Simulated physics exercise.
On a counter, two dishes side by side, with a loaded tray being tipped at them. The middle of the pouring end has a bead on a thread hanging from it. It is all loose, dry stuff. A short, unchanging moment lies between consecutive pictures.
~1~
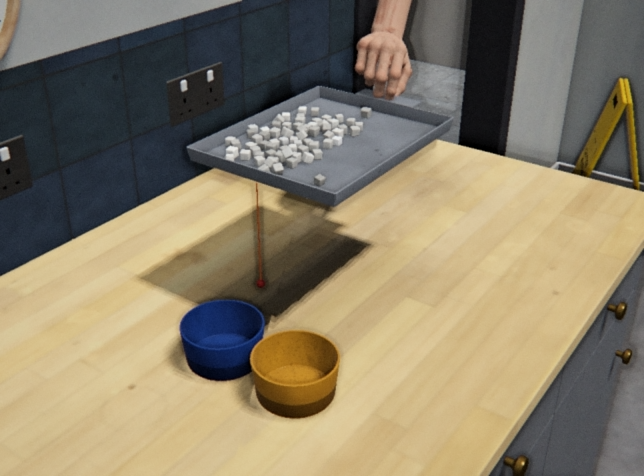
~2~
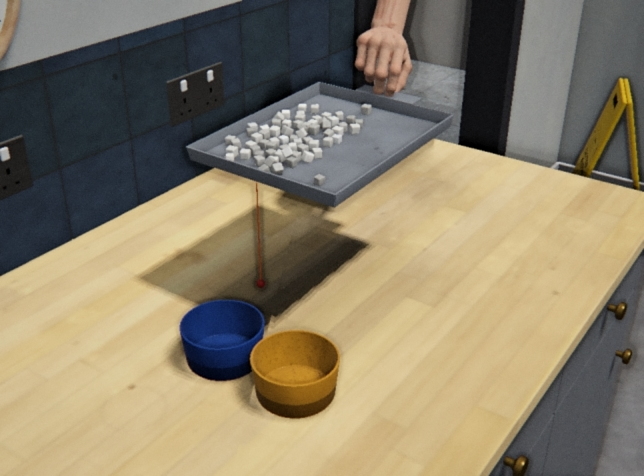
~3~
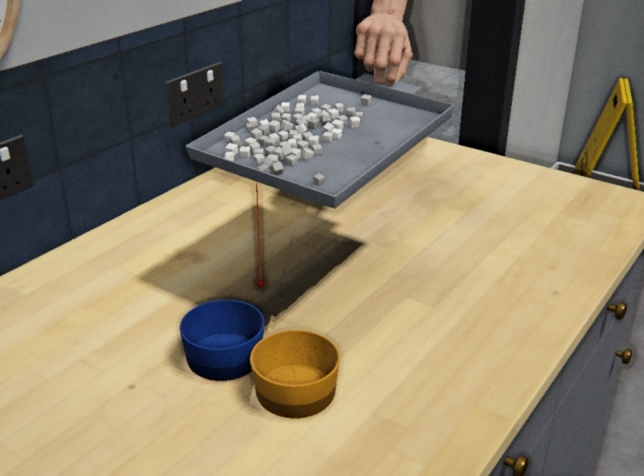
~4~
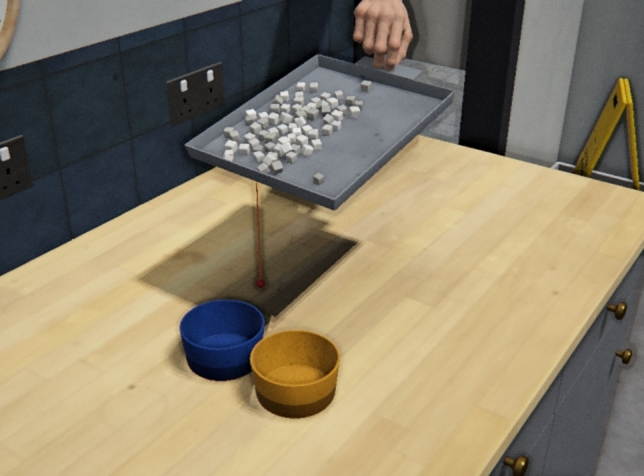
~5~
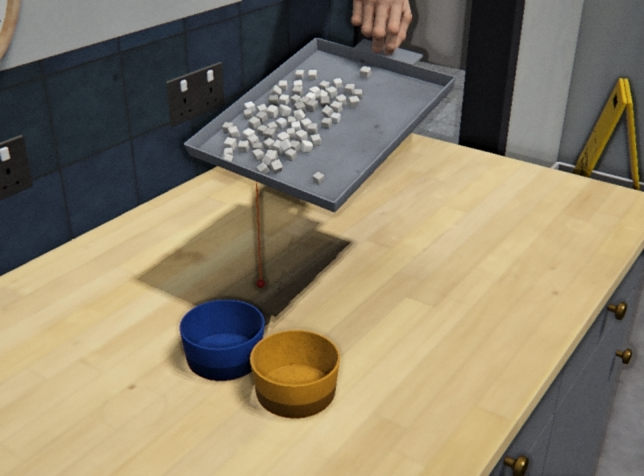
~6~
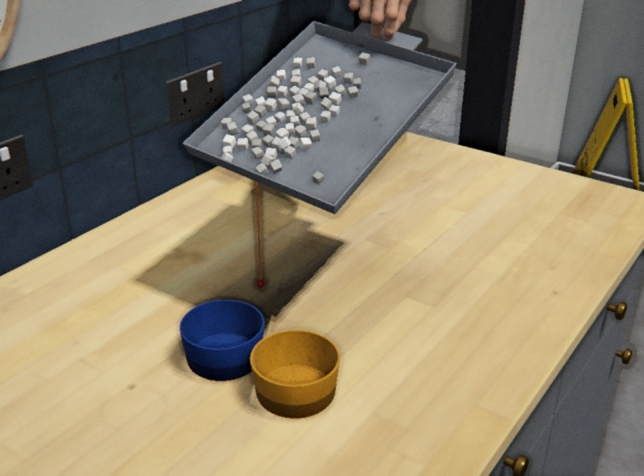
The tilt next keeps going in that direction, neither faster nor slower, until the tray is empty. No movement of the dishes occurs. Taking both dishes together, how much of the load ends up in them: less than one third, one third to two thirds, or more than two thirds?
One third to two thirds.
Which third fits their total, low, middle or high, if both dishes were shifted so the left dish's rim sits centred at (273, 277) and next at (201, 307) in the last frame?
In order: Below one third, then in the middle band.
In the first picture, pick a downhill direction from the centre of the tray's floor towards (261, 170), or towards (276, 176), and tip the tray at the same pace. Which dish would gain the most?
So, first the one on the left side, and second the one on the left side.
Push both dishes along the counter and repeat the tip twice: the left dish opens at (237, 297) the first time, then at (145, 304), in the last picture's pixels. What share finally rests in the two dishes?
Roughly 40 per cent, then roughly 40 per cent.
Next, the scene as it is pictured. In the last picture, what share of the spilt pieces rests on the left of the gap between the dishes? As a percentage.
I'd say some 40 in a hundred.
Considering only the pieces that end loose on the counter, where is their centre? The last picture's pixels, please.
I'd put the middle somewhere around (291, 353) in the last picture.
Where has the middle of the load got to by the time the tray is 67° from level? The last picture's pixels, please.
Somewhere near pixel (271, 164).
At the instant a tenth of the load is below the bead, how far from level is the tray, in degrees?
The angle is around 95°.
Shortly afterwards, tray tipped steeply; all but a few on the tray; a little in the air.
Next, tray tipped past a quarter turn; the bulk on the tray; a little in the right dish; a little outside both; only a few in the air.
Some moments later, tray tipped past a quarter turn; near a quarter in the right dish; near a third in the left dish; near half outside both.
In the end, tray tipped past a quarter turn; near a quarter in the right dish; near a third in the left dish; near half outside both.
